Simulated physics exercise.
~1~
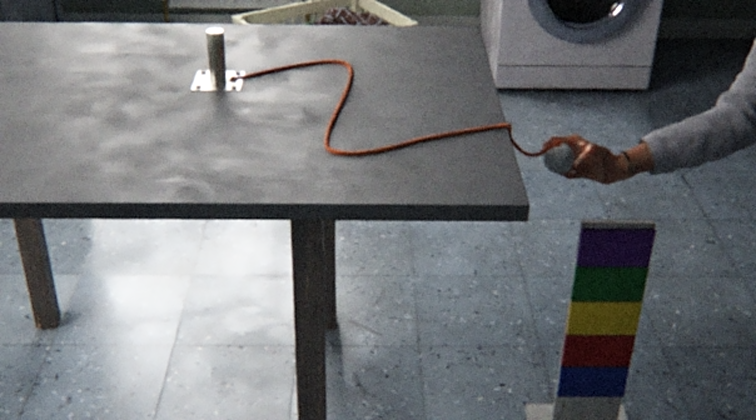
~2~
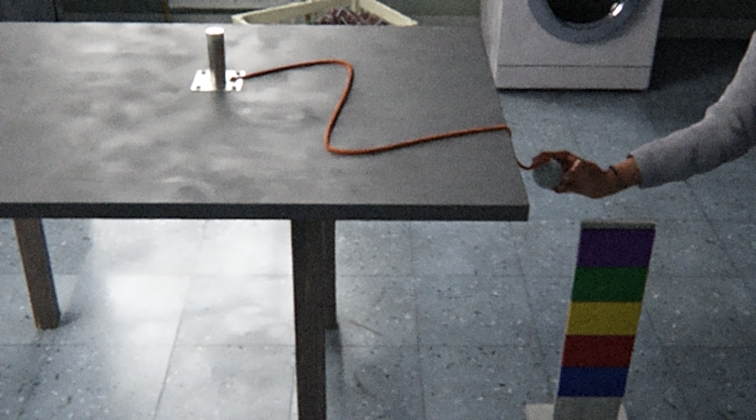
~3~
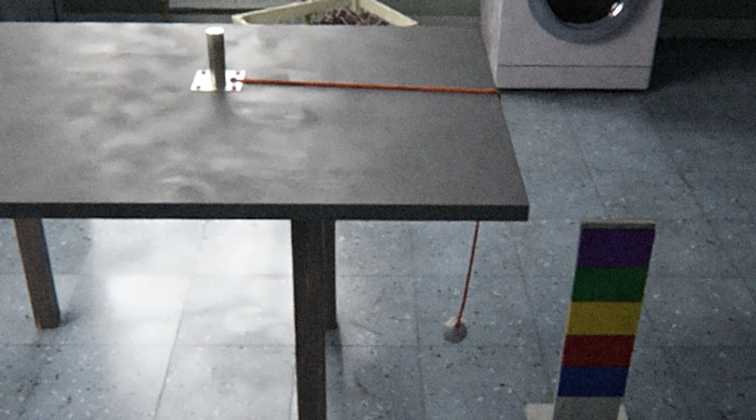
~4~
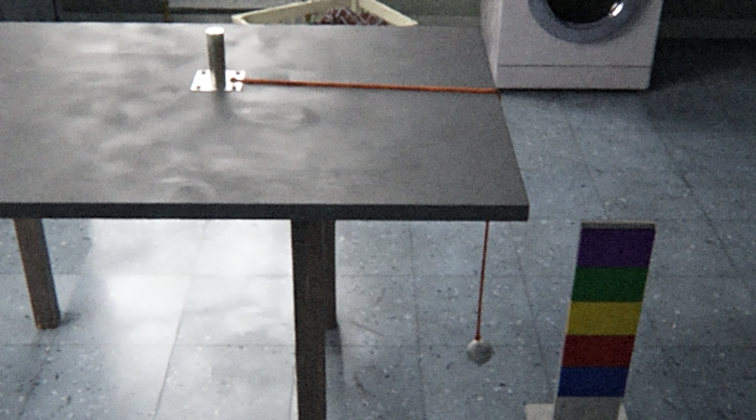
At first, a hand holds a small pale ball just beyond the right end of a dark table, with an orange-red lace winding back across the top to a metal post. The hand moves the ball slightly left and down, closer to the table's edge. Then it lets go, and the ball drops, pulling the lace straight across the tabletop. The ball swings down to the left beneath the table, near the level of the red band on the striped upright. It then shifts slightly right and lower, ending on the taut lace level with the blue band.
